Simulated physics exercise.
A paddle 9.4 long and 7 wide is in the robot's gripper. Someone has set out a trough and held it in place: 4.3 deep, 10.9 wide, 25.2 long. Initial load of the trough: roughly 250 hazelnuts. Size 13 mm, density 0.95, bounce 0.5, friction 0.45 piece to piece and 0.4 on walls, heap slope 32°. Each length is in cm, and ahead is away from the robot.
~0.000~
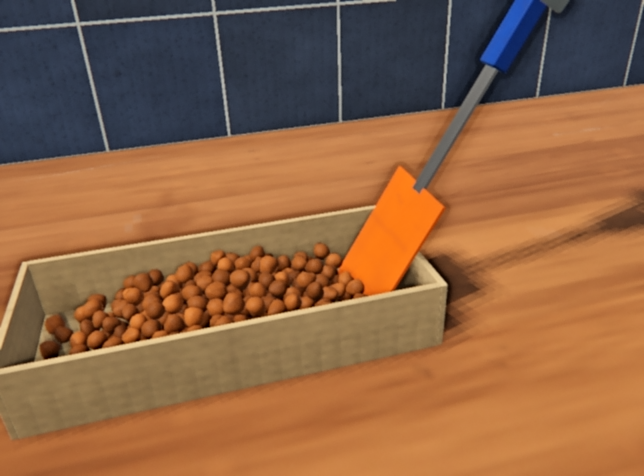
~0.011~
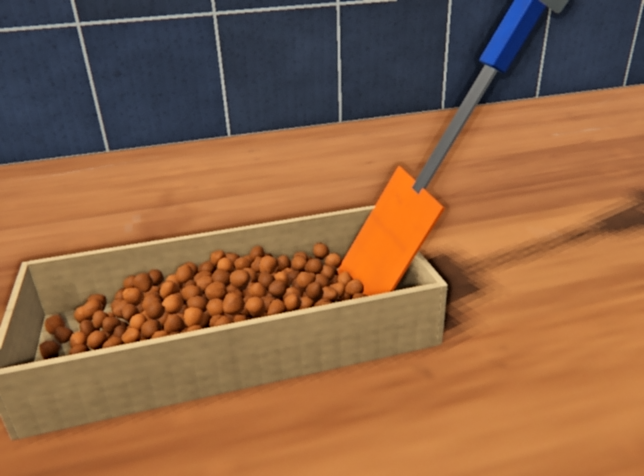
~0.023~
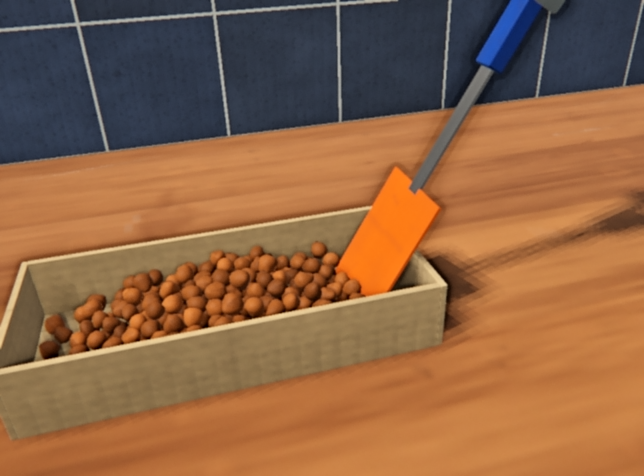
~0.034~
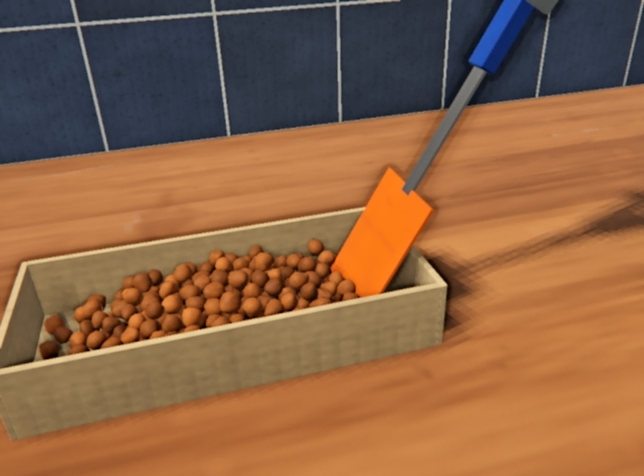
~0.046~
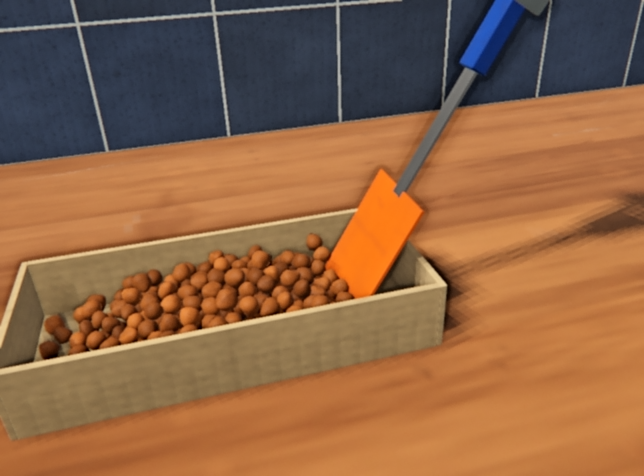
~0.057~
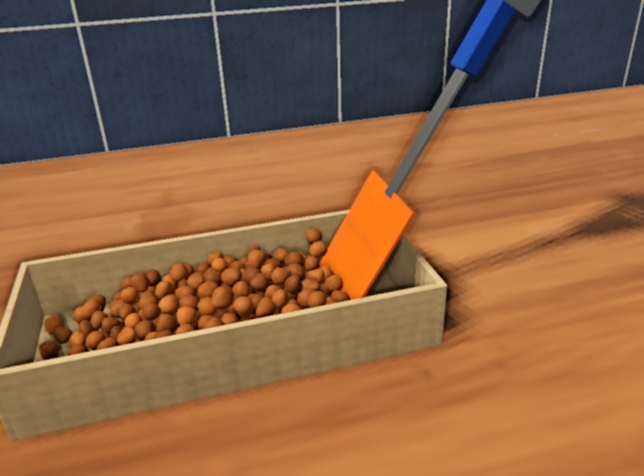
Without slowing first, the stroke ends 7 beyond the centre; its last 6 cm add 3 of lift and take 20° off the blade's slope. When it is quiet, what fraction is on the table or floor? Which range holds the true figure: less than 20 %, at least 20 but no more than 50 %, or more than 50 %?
The true figure is less than 20 %.
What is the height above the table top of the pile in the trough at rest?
Height at the end: Around 7.0 cm.
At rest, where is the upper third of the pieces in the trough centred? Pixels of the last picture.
The middle lies somewhere around (75, 300).
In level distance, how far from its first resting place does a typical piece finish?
I'd put it at close to 6 centimetres.
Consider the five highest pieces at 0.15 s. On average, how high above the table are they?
About 6 cm.
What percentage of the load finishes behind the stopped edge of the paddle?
Estimated share: Close to 35 %.
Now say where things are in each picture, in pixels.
Paddle top edge at (421, 185), sloping 59°; upper third of the load around (233, 302), from x 40 to 390, top at y 255; 250 in the trough, in the first frame.
Paddle top edge at (420, 185), sloping 59°; upper third of the load around (232, 302), from x 35 to 390, top at y 255, in the second frame.
Paddle top edge at (417, 186), sloping 59°; upper third of the load around (234, 298), from x 35 to 390, top at y 250, in the third frame.
Paddle top edge at (410, 187), sloping 59°; upper third of the load around (233, 298), from x 35 to 390, top at y 250, in the fourth frame.
Paddle top edge at (401, 189), sloping 59°; upper third of the load around (242, 295), from x 35 to 390, top at y 245, in the fifth frame.
Paddle top edge at (392, 190), sloping 59°; upper third of the load around (244, 290), from x 35 to 385, top at y 240; 250 in the trough, in the sixth frame.
By 0.15 s, sloping 59°, highest piece 6 above the table; 250 in the trough.
By 0.25 s, sloping 51°, highest piece 8 above the table; 250 in the trough.
By 0.49 s, sloping 39°, highest piece 7 above the table; 233 in the trough, 13 on the table or floor, 4 on the blade or in flight.
By 1.54 s, sloping 39°, highest piece 7 above the table; 232 in the trough, 18 on the table or floor.
Final count, 232 in the trough, 18 on the table or floor. That is 7 % on the table or floor.
